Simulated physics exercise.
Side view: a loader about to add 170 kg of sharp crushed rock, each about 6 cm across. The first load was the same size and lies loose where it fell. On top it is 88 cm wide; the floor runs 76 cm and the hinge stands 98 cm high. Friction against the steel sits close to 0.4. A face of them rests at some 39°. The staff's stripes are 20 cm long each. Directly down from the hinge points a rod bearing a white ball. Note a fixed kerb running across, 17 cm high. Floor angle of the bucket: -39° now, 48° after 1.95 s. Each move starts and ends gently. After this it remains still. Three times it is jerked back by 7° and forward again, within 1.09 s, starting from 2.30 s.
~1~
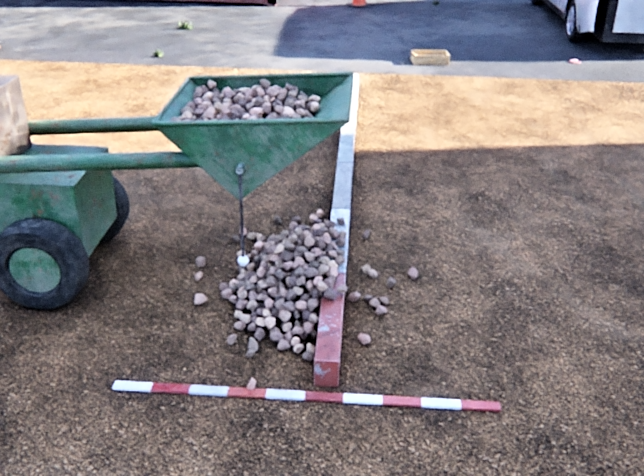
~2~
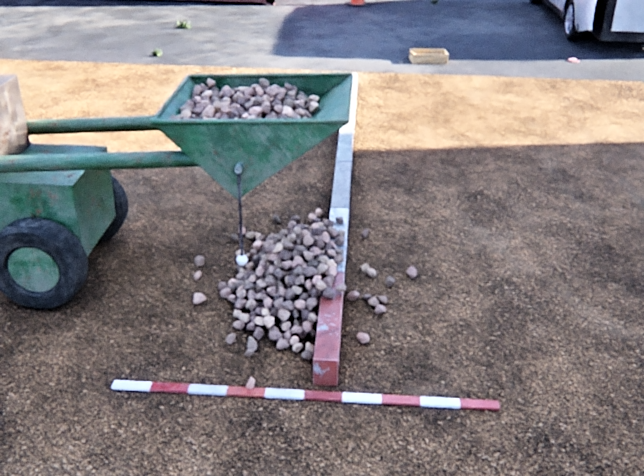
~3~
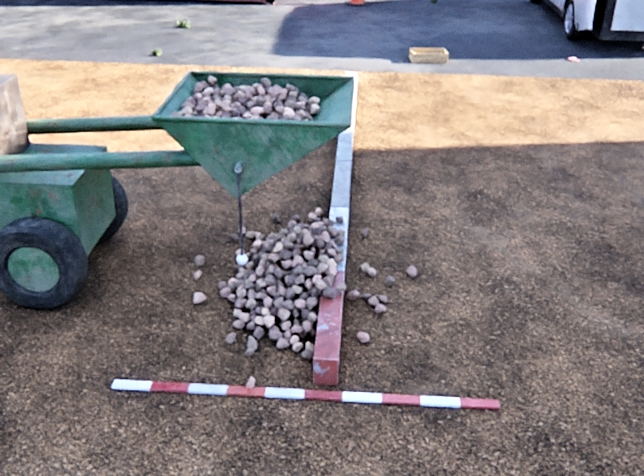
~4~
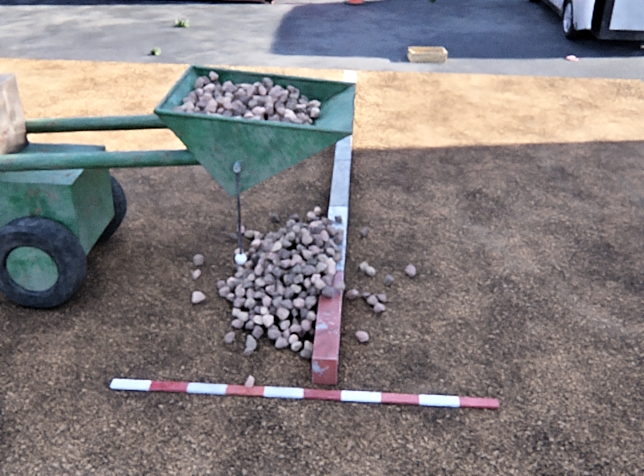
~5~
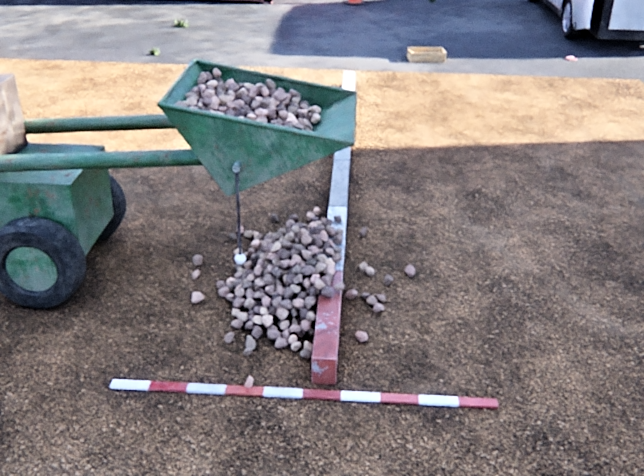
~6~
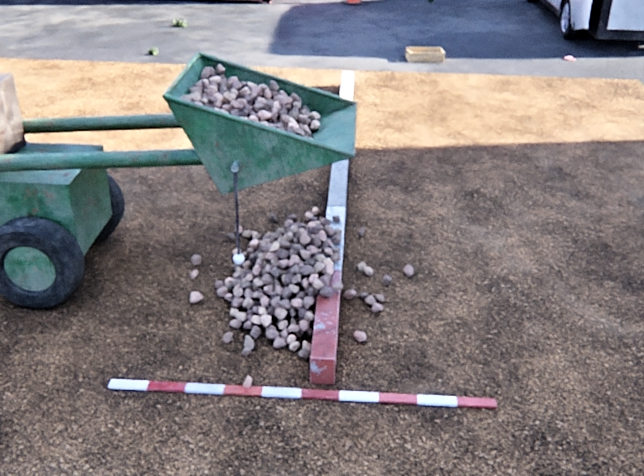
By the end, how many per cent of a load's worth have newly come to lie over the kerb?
About 74 per cent have newly come to lie there.
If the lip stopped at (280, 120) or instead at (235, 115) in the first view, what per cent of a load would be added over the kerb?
Case one about 5 %, case two about 0 %.
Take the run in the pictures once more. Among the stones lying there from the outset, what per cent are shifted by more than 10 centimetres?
Estimate: 0 %, roughly.
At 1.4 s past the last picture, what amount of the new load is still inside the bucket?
Estimate: 15 % remaining inside, roughly.
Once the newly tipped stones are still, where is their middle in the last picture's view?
They end up centred around (364, 271).
Then, 0.9 s after the last picture the floor is at 34°; in per cent of one load, 96 in the bucket, 101 on this side of the kerb, 3 over the kerb; the foremost stones are at (377, 294).
Then, 1.4 s after the last picture the floor is at 48°; in per cent of one load, 13 in the bucket, 134 on this side of the kerb, 52 over the kerb; the foremost stones are at (435, 281).
Then, 3.2 s after the last picture the floor is at 48°; in per cent of one load, 0 in the bucket, 124 on this side of the kerb, 76 over the kerb; the foremost stones are at (498, 295).
Then, 5.6 s after the last picture the floor is at 48°; in per cent of one load, 0 in the bucket, 124 on this side of the kerb, 76 over the kerb; the foremost stones are at (498, 295). Net gain over the kerb, 74.
